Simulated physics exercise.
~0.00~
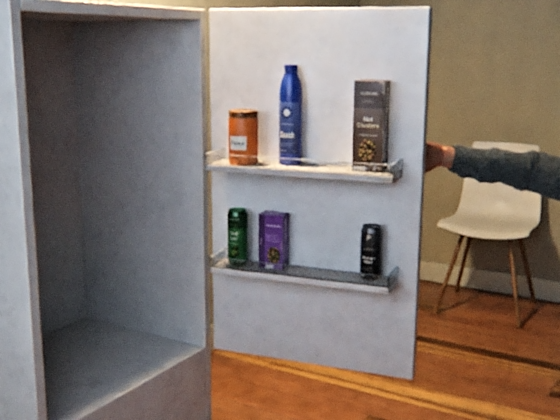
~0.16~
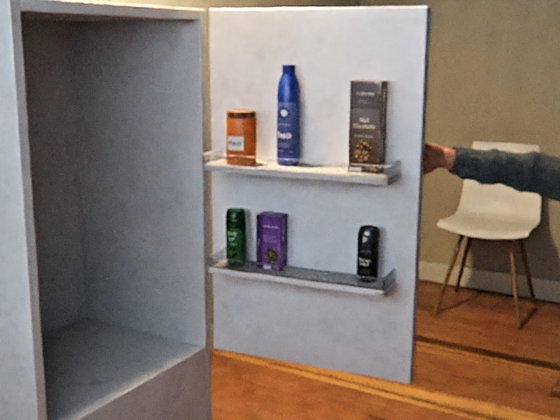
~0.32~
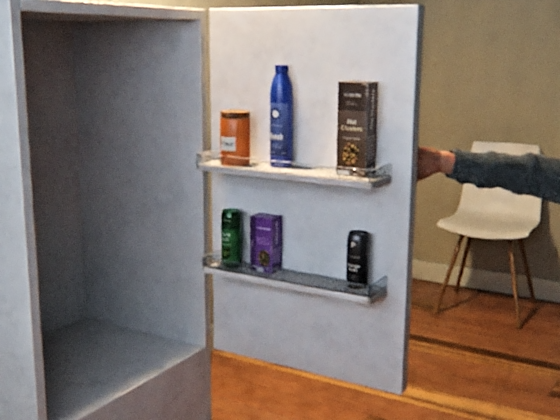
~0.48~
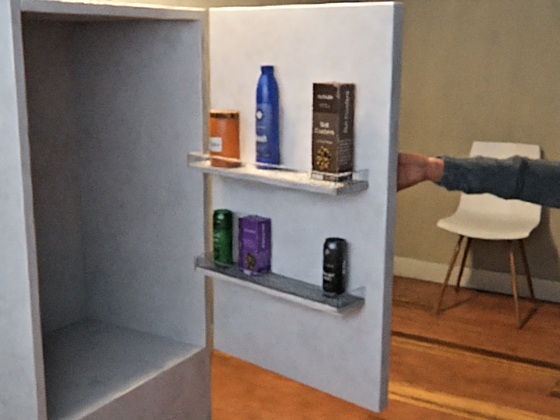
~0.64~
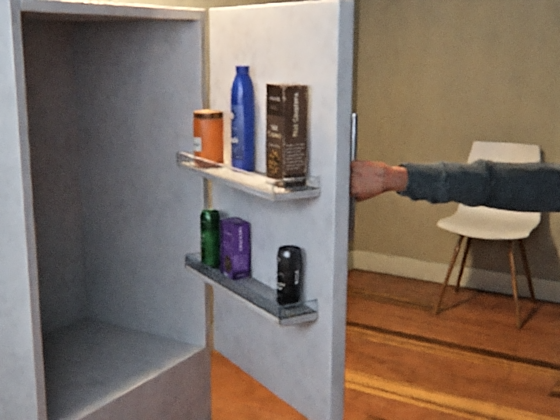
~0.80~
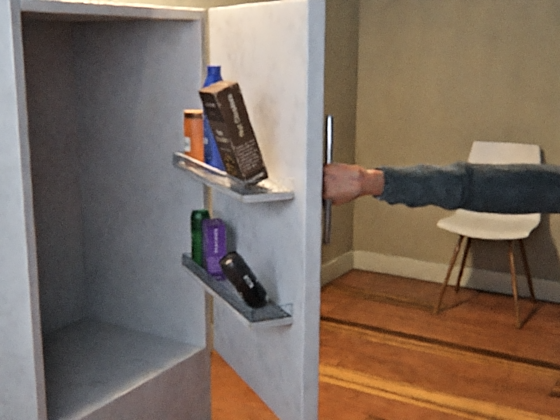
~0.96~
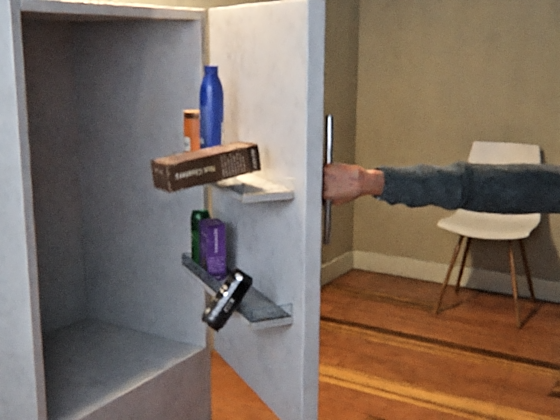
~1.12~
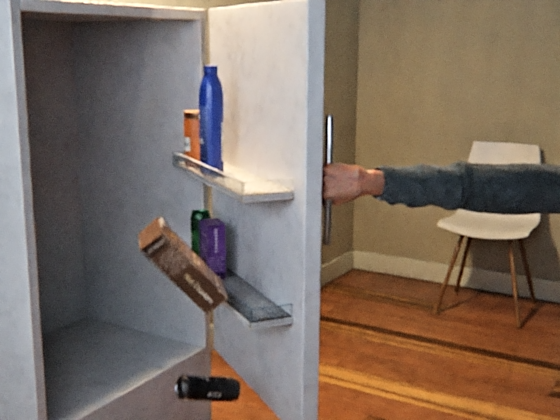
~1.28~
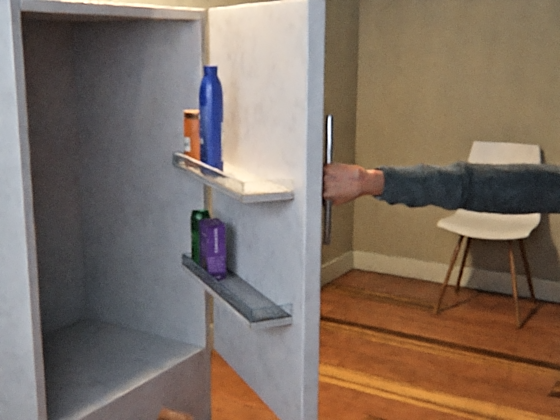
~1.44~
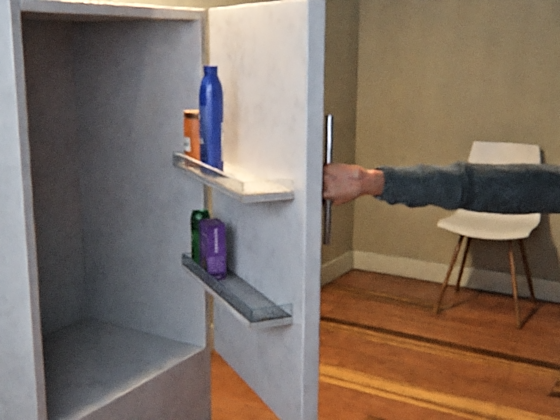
To begin with, a pale cooler door stands open beside an empty cabinet, with six items upright on its two racks and a hand at its far edge. The hand pushes the door, and it swings toward the cabinet with everything still standing. As the door halts partly open, the brown carton on the upper rack and the black can on the lower one tip outward. Both tumble over the rails and drop out of view. The blue bottle, orange jar, purple carton and green can remain upright on the racks, while the hand stays at the door.
